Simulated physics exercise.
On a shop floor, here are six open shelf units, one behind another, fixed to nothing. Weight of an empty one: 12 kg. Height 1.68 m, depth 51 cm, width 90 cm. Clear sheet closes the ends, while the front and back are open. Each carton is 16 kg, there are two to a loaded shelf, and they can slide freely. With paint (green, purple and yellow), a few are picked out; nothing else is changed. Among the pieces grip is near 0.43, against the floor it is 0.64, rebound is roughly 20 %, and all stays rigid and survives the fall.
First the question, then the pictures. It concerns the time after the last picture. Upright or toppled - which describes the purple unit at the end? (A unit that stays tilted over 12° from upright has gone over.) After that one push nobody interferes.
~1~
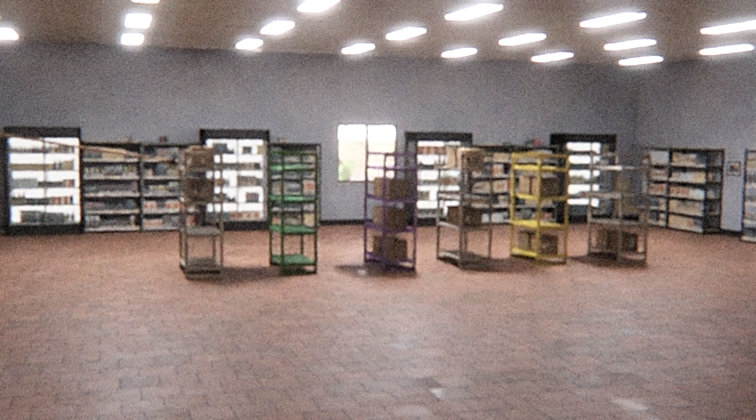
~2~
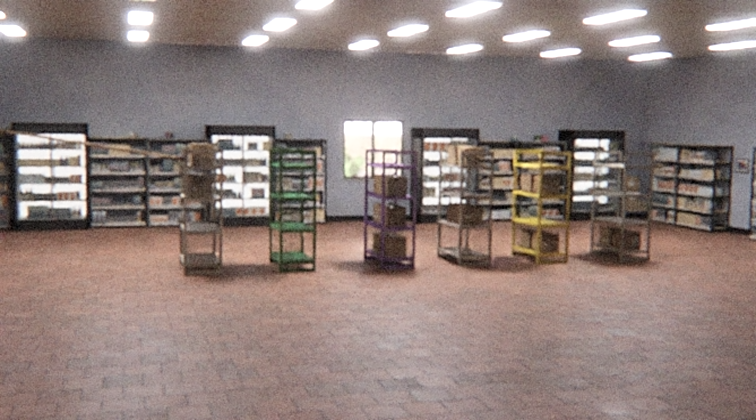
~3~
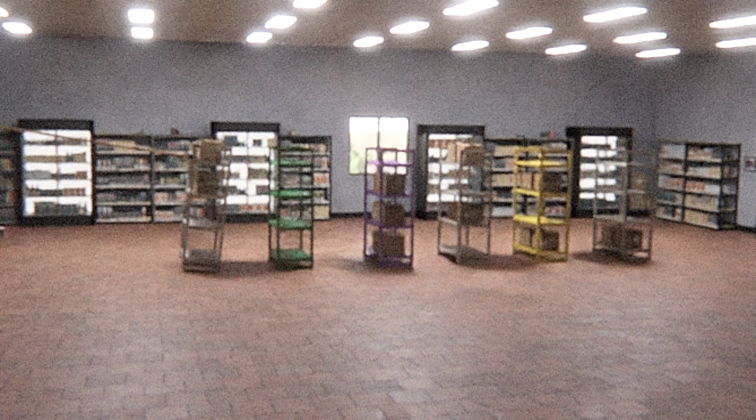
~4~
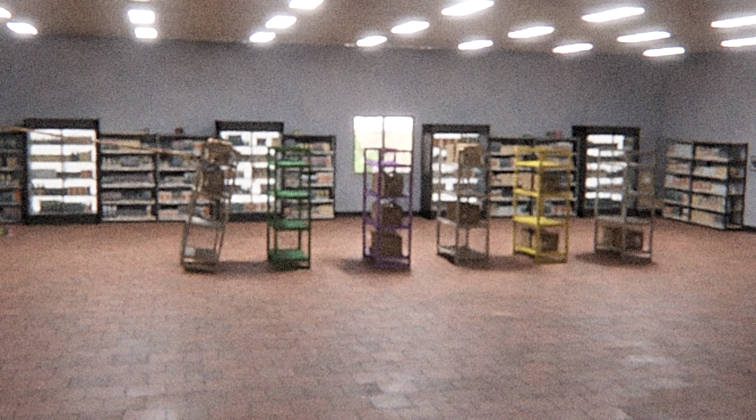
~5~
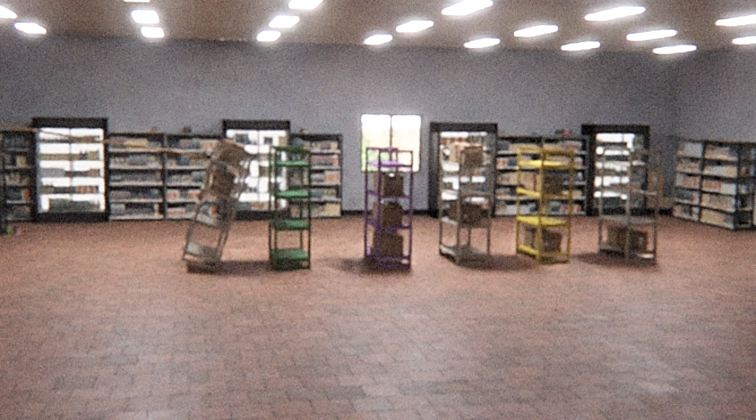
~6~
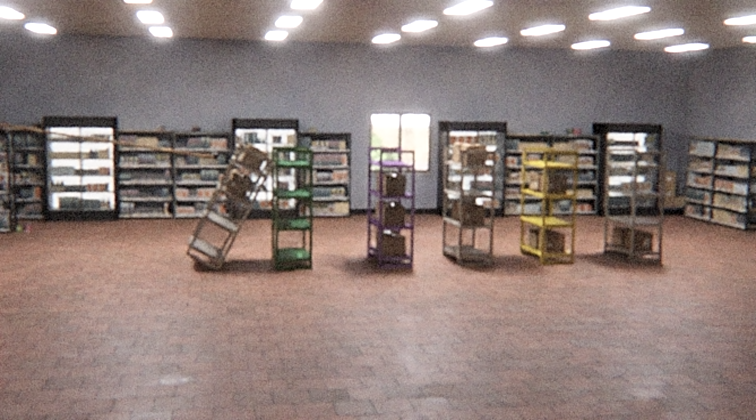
Upright.
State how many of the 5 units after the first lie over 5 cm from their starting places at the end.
Count: 1.
Then, 0.16 s past the last view, 0 cartons spilt or dropped; none of the 5 other units over, 1 disturbed; purple unit unmoved; green unit 6° from how it stood.
Then, 0.38 s past the last view, 4 cartons spilt or dropped; 1 of the 5 other units over; purple unit unmoved; green unit 24° from how it stood.
Then, 0.58 s past the last view, 4 cartons spilt or dropped; 1 of the 5 other units over; purple unit unmoved; green unit 32° from how it stood.
Then, 0.92 s past the last view, 4 cartons spilt or dropped; 1 of the 5 other units over; purple unit unmoved; green unit 23° from how it stood.
In the end, 4 cartons spilt or dropped; 1 of the 5 other units over; purple unit unmoved; green unit 30° from how it stood; yellow unit unmoved. Four left standing. From the last view, middles, purple unit near (391, 206), green unit near (328, 205).
